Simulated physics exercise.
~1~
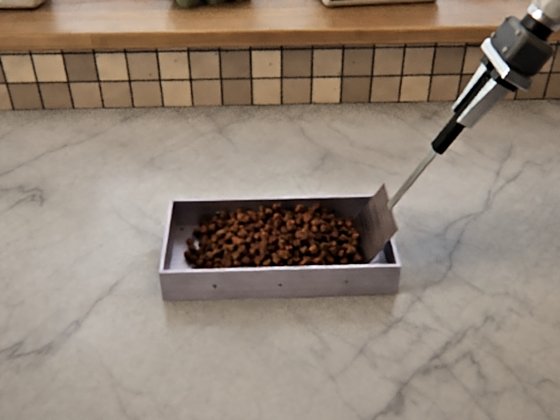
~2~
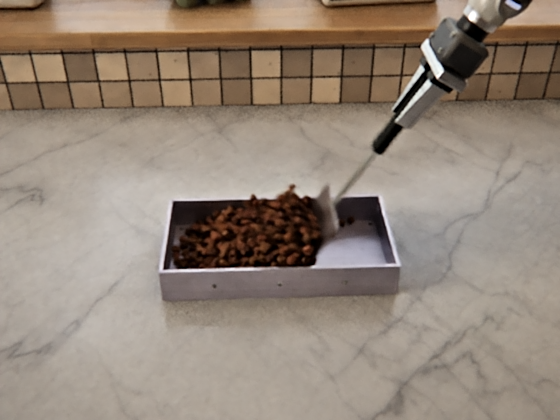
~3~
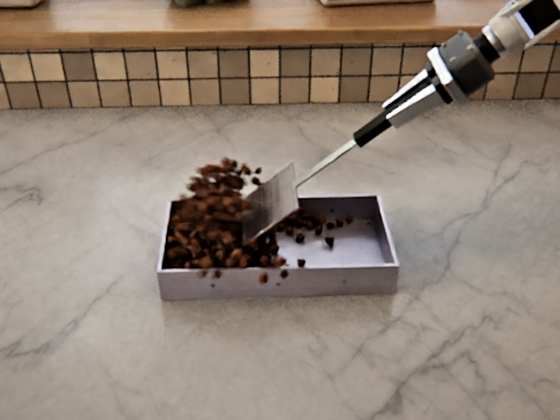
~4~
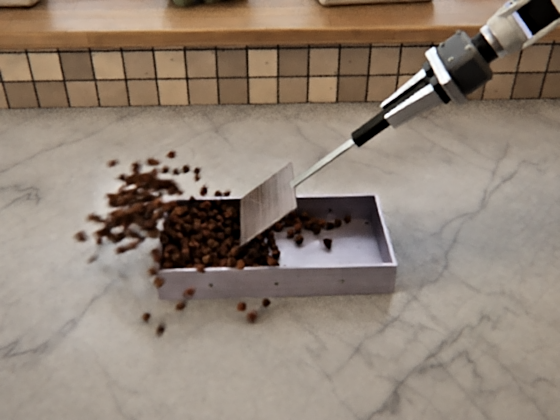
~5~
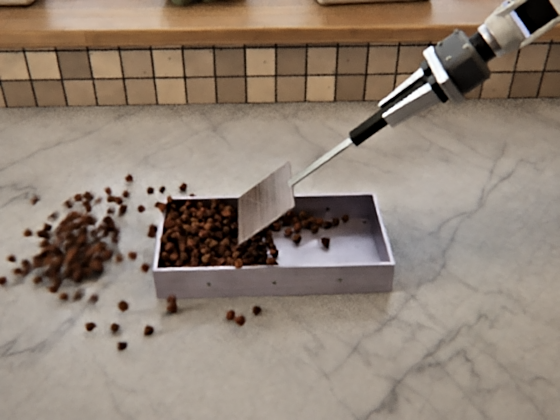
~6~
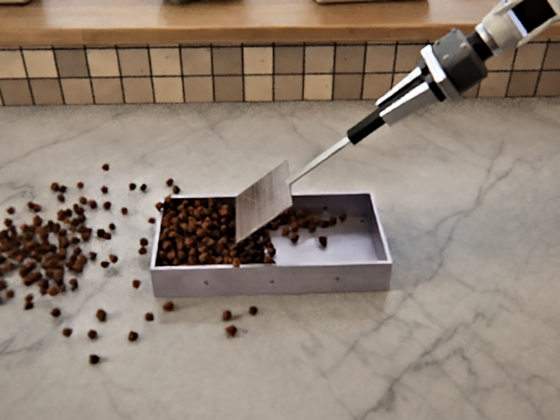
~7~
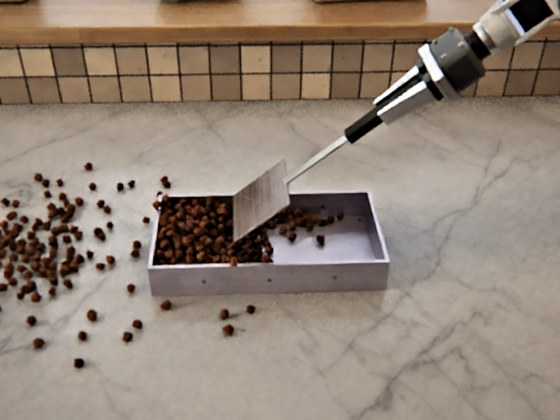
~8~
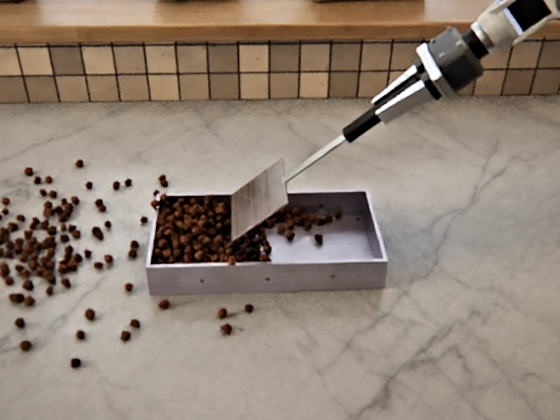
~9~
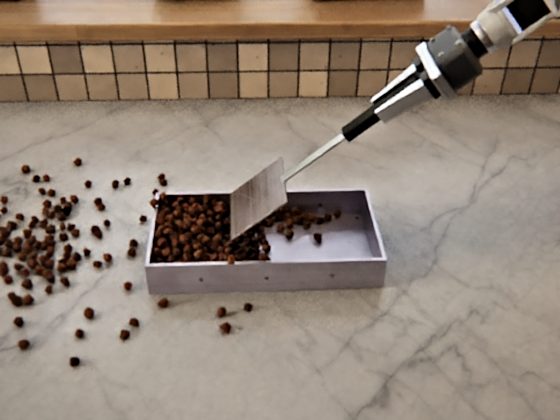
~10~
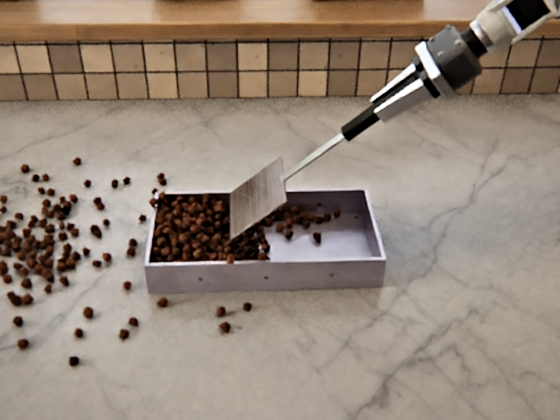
The clip opens on a shallow, pale rectangular tin of brown pet food pellets on a marbled counter, with a spatula held by a robot arm at its right end. The blade sweeps left through the tin, pushing the pellets into a heap and clearing space behind it. It then lifts slightly and tilts, flinging a spray of pellets up and over the left end. The spatula stops near the middle while the airborne pellets scatter across the counter, a few landing in front. Finally, many remain piled in the tin's left half, others lie strewn outside, and the blade stays still.
